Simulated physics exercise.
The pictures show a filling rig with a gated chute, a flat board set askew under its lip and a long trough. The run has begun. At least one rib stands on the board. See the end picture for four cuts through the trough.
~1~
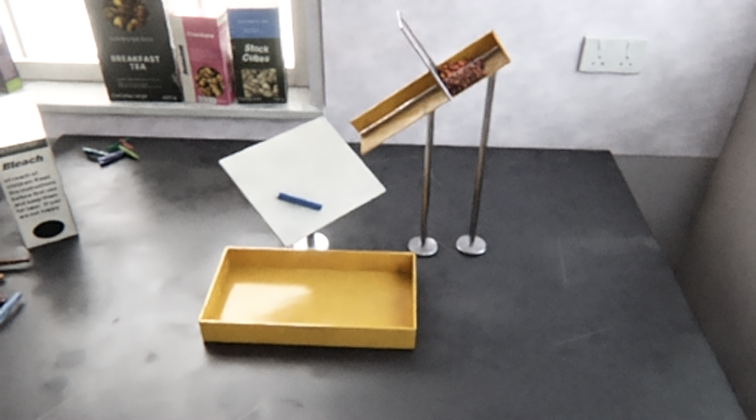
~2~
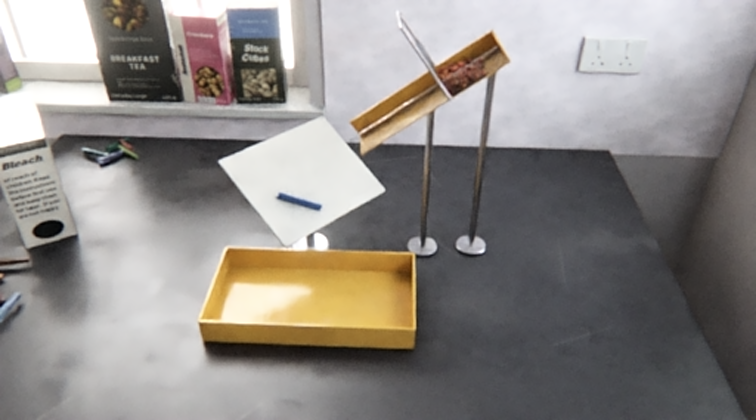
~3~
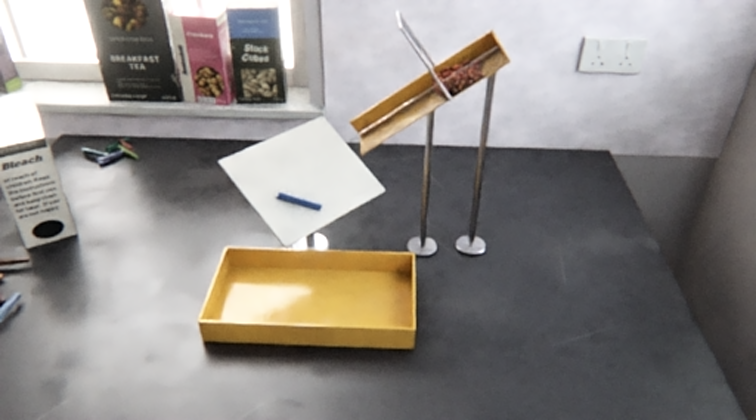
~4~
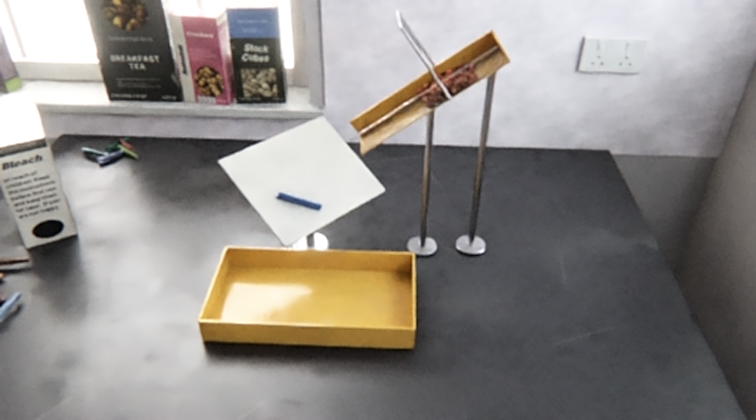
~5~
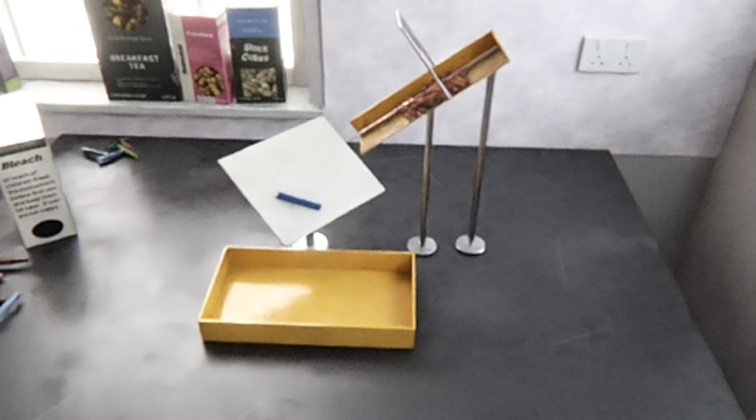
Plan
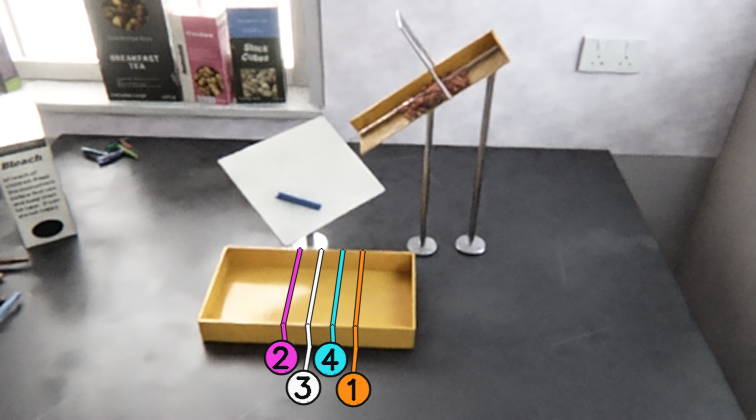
In the video, a tilted yellow chute on two metal stands holds reddish-brown pellets that slide slowly down and left past a thin gate, while a tilted white board with a blue rib and an empty yellow trough stay still.
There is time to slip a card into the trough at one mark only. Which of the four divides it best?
It is 1.
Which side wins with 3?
Right.
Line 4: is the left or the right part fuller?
Right.
On the marked copy, line 1 crosses the front rim at (355, 326); line 2 crosses the front rim at (283, 324); line 3 crosses the front rim at (308, 324); line 4 crosses the front rim at (332, 325).
With 1, of what is caught, about two thirds on the left of the divider, about a third on the right.
With 2, of what is caught, none on the left of the divider, all on the right.
With 3, of what is caught, a stray few on the left of the divider, nearly all on the right.
With 4, of what is caught, a small part on the left of the divider, nearly all on the right.
